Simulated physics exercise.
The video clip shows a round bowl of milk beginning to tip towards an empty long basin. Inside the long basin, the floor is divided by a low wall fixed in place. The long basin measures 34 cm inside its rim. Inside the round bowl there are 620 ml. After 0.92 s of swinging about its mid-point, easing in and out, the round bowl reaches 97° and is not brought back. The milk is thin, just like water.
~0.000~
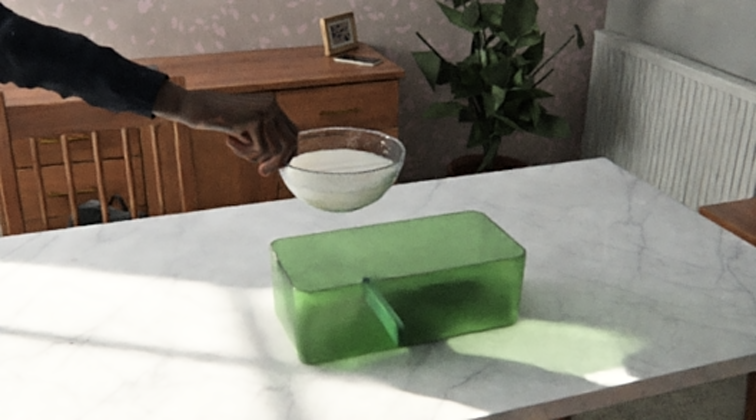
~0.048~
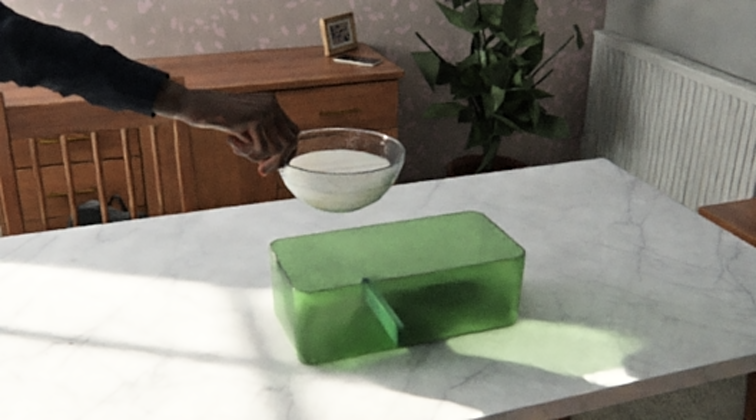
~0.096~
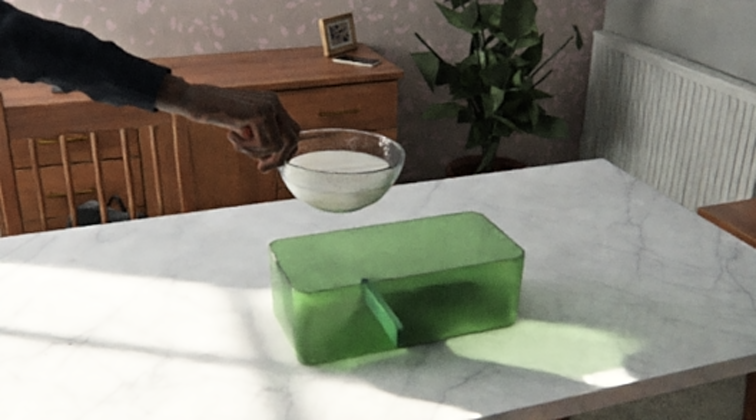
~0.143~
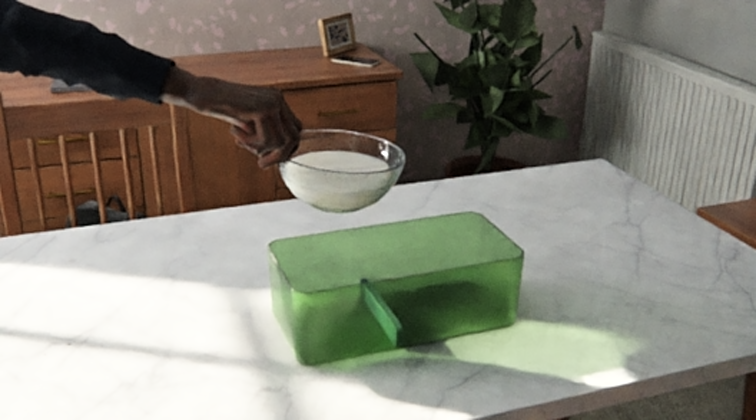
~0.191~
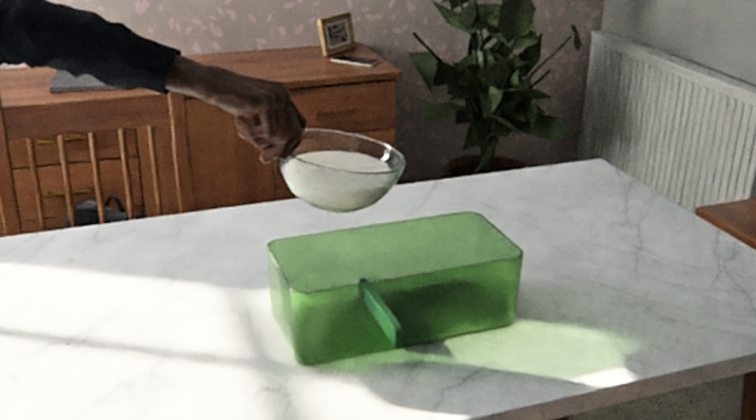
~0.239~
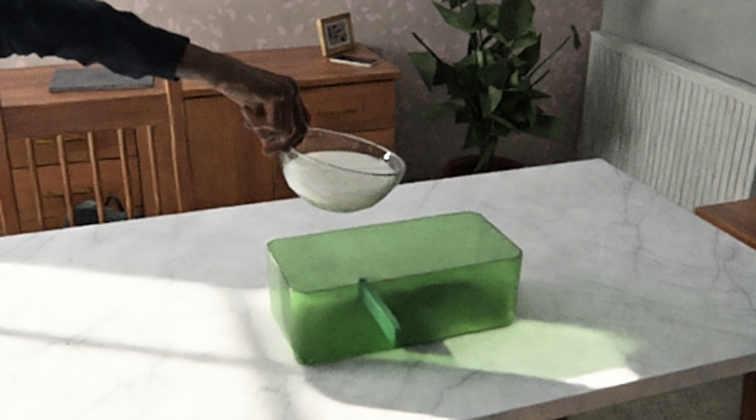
To begin with, a hand at the left holds a clear round bowl of milk level above a green, translucent long basin on a marble-topped table. The hand then slowly tilts the bowl a little, its right rim dipping as the milk's surface shifts inside, while the basin stays still.
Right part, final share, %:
87 %.
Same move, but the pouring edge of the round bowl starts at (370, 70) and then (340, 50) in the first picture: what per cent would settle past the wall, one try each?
In order, 85 and 60 per cent.
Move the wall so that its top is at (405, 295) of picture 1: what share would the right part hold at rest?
Then roughly 75 per cent would end up there.
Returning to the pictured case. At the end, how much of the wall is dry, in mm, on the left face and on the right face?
About 26 mm left, about 12 mm right.
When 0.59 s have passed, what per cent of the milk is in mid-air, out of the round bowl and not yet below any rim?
About 38 per cent.
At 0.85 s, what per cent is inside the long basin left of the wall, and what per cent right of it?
I'd put the left at some 10 and the right at some 84.
Then, 0.59 s in, the tilt is 70° and 41 per cent is still to pour, 0 is left of the wall and 21 right of it.
Then, 0.85 s in, the tilt is 96° and 1 per cent is still to pour, 10 is left of the wall and 83 right of it.
Then, 1.12 s in, the tilt is 97° and 0 per cent is still to pour, 13 is left of the wall and 87 right of it.
Then, 1.42 s in, the tilt is 97° and 0 per cent is still to pour, 13 is left of the wall and 87 right of it.
Finally, 13 per cent lies left of the wall, 87 right of it and 1 outside.
